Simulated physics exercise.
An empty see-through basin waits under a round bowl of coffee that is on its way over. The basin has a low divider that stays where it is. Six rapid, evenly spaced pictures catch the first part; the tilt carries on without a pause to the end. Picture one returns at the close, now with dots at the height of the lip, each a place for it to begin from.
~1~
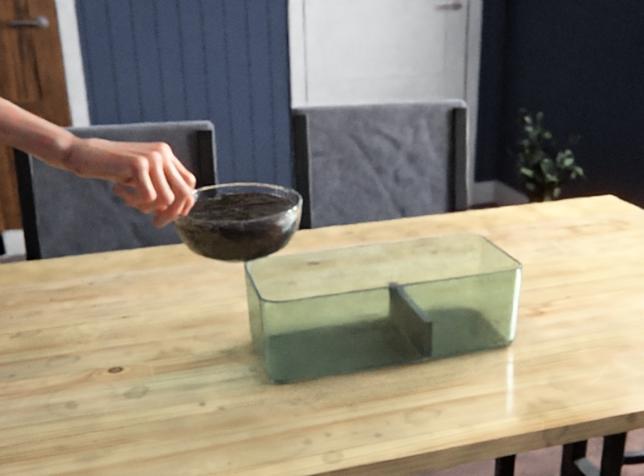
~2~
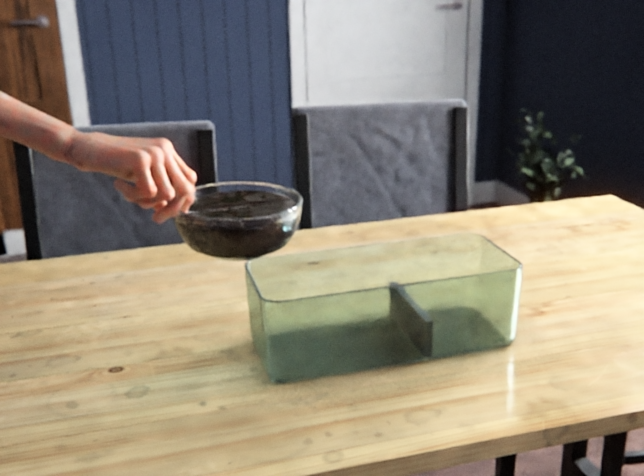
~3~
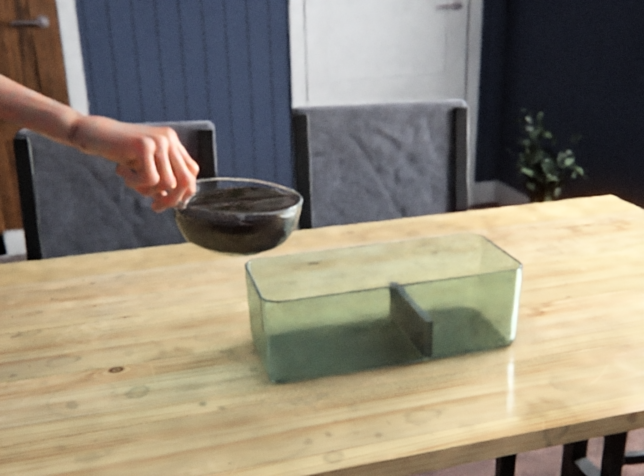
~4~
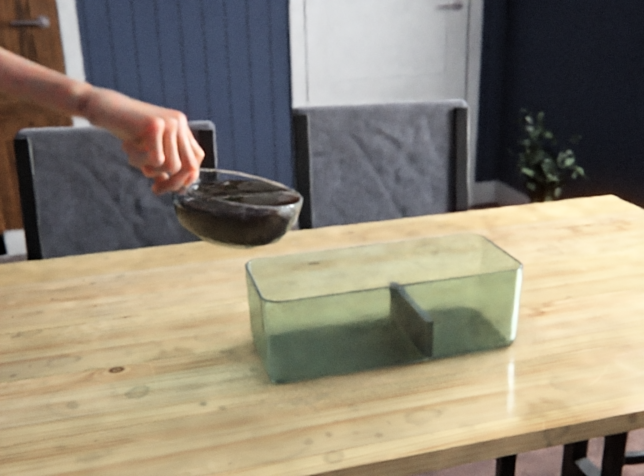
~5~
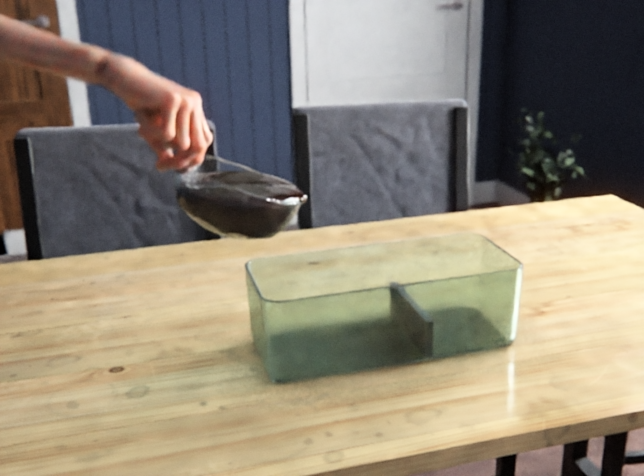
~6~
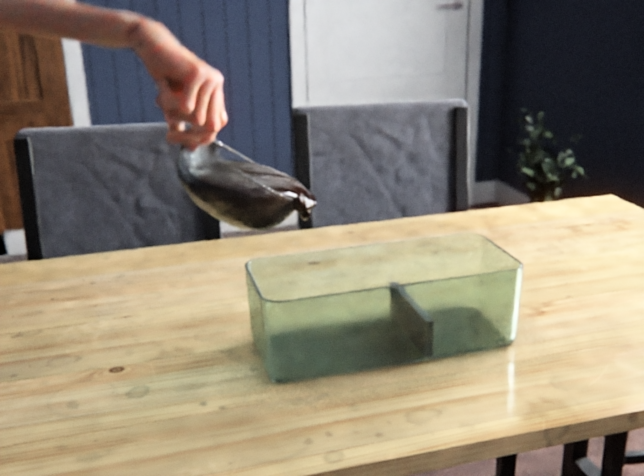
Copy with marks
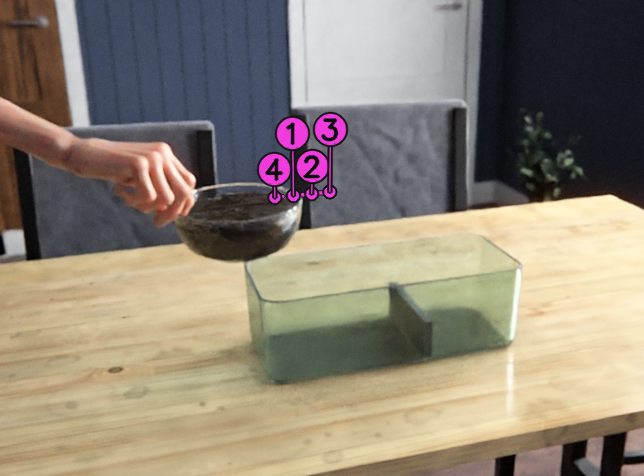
A bare hand reaches in from the left over a pale wooden table, seen from slightly above in a room with blue panelled walls, a white door and two grey chairs. It holds a clear round bowl of dark coffee above and left of an empty, green-tinted see-through basin with a low dividing wall. The camera stays still as the hand rises and tilts the bowl rightward, steeply, until coffee slips over its lip.
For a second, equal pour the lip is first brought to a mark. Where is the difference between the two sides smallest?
Place 3.
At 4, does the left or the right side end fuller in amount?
The left side.
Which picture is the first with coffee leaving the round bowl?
Picture 5.
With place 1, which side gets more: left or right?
More ends on the left.
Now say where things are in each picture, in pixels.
Upright, lip at (297, 195); basin from (267, 381) to (512, 342); top of the wall at (410, 300); nothing has left yet, in the first frame.
Upright, lip at (297, 194); nothing has left yet, in the second frame.
Tipped about 6°, lip at (298, 195); nothing has left yet, in the third frame.
Tipped about 13°, lip at (298, 195); nothing has left yet, in the fourth frame.
Tipped about 23°, lip at (298, 194); coffee is over the lip, down to (298, 194), in the fifth frame.
Tipped about 34°, lip at (298, 194); coffee is over the lip, down to (303, 213), in the sixth frame.
In magenta, 1 at (293, 195); 2 at (311, 193); 3 at (329, 191); 4 at (274, 197).
With 1, about 86 % ends left of the wall and 6 % right of it; 8 % is lost outside.
With 2, about 73 % ends left of the wall and 24 % right of it; 3 % is lost outside.
With 3, about 45 % ends left of the wall and 52 % right of it; 3 % is lost outside.
With 4, about 89 % ends left of the wall and 5 % right of it; 6 % is lost outside.
